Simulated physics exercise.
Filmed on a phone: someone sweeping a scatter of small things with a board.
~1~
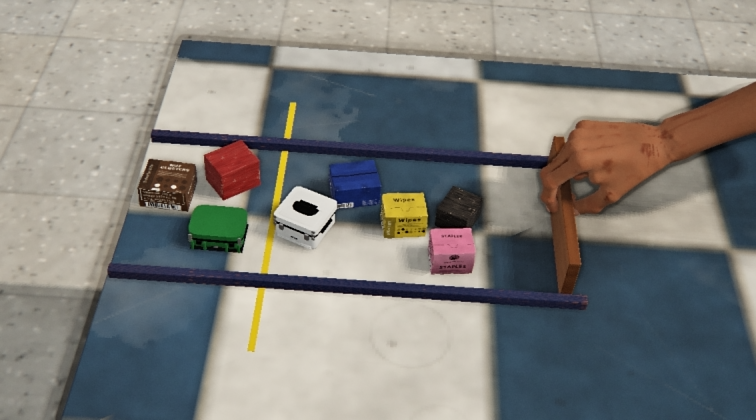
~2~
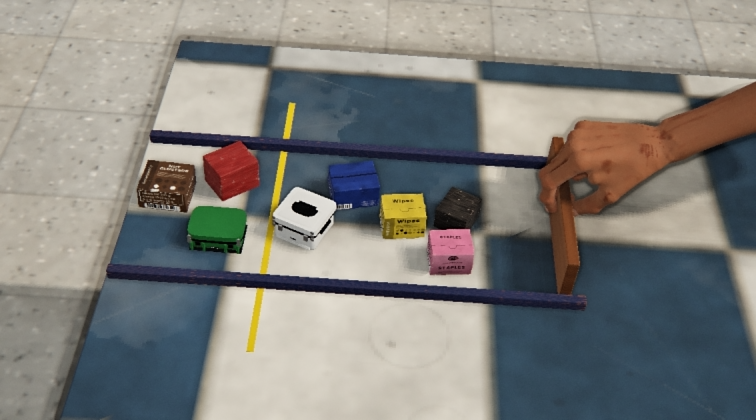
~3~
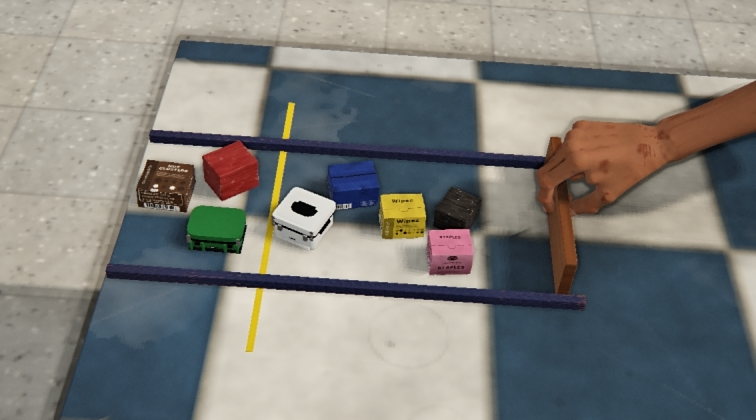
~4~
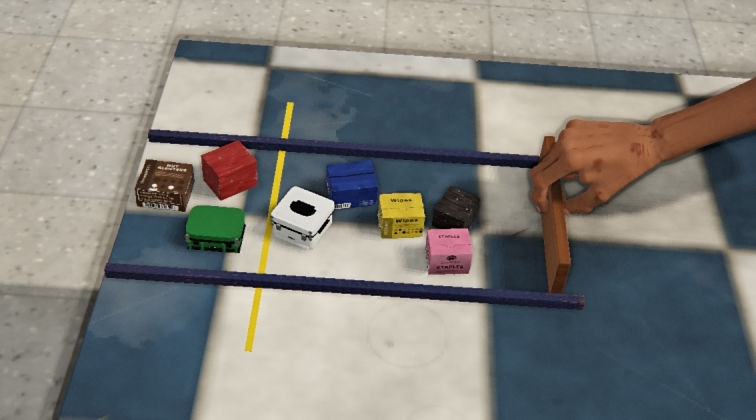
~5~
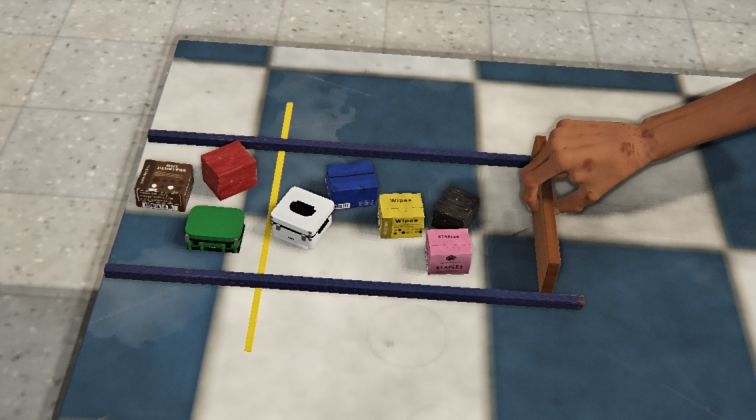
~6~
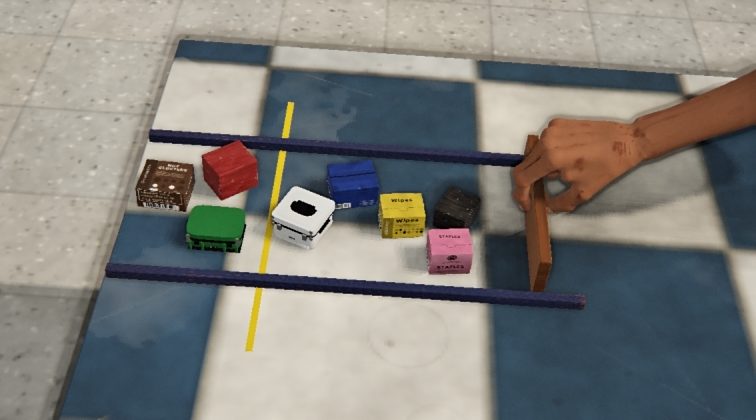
We see a hand holding an upright wooden board between two dark blue rails, sliding it slightly left toward a scatter of small colourful boxes and cases, which stay still around a yellow tape line on a checkered surface.
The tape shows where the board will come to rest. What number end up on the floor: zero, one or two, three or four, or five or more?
Here the number that fall off is zero.
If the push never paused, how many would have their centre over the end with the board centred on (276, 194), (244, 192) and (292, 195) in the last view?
The counts: 0, 1 and 0.
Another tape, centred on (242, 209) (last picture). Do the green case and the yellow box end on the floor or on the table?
The green case goes over; the yellow box does not fall.
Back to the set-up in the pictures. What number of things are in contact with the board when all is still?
The number is 3.
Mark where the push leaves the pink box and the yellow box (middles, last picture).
The pink box stops around (246, 236); the yellow box around (218, 195).
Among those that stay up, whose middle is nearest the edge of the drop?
The green case.
Soon after, none off yet; brown box at rest near (166, 185); green case at rest near (217, 229); red block at rest near (230, 170).
Then, none off yet; brown box at rest near (166, 185); green case moved about its own width near (154, 235); red block at rest near (230, 170).
At rest, the number that fall off is zero.
